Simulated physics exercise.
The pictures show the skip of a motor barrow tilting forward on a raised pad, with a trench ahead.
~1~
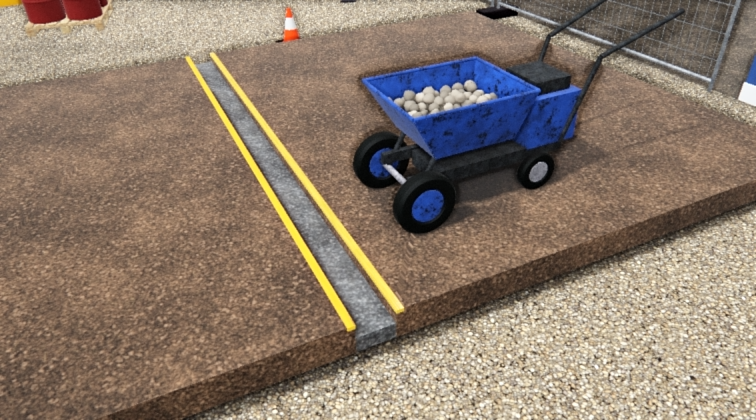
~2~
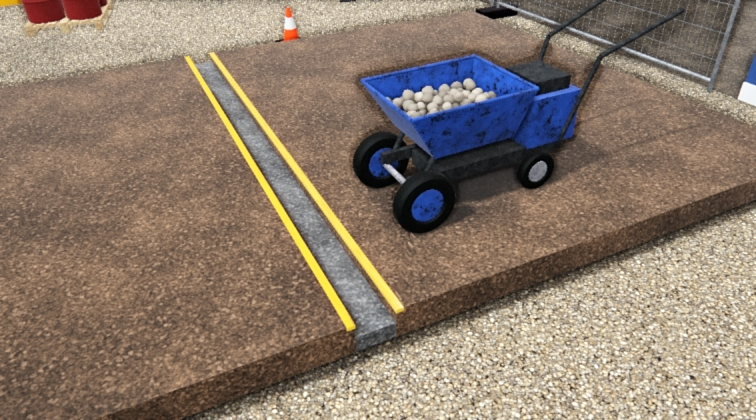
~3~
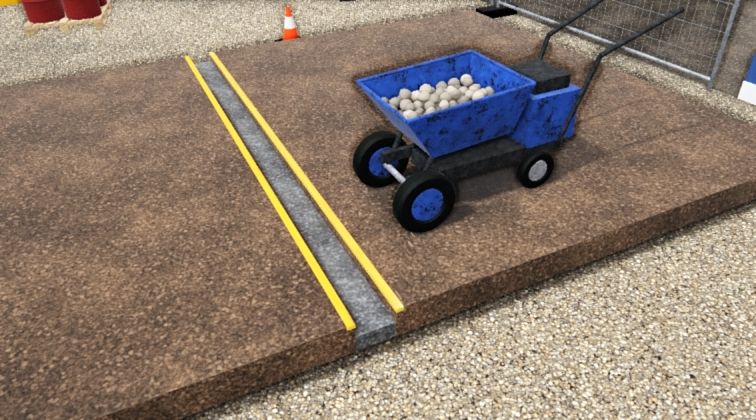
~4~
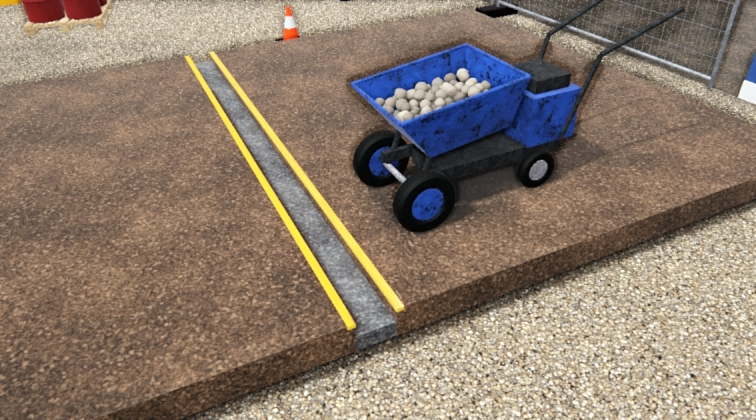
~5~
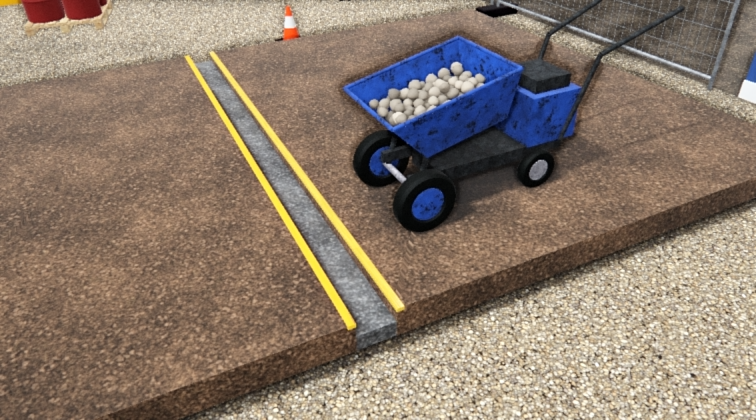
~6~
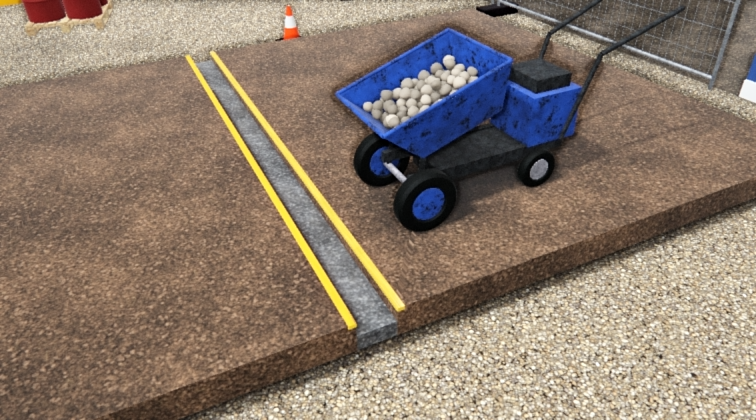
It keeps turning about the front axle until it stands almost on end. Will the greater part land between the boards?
In the trench: Less than half.
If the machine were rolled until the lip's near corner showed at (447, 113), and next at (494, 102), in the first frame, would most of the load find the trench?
In turn: More than half; less than half.
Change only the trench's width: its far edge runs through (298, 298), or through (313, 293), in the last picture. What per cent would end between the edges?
About 80 and 60 per cent.
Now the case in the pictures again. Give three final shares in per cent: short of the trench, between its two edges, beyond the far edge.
About: Short 0, between 35, beyond 65 per cent.
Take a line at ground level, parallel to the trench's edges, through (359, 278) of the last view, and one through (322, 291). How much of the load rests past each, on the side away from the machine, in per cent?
Near 90 % and 60 %.
Soon after the last picture, skip tipped steeply; all in the skip.
A little later, skip tipped right over; most in the skip; a stray few in or heaped over the trench; a small part beyond it; a small part falling.
Later still, skip tipped right over; a small part in the skip; about a quarter in or heaped over the trench; about two thirds beyond it.
At rest, skip tipped right over; about a third in or heaped over the trench; about two thirds beyond it.
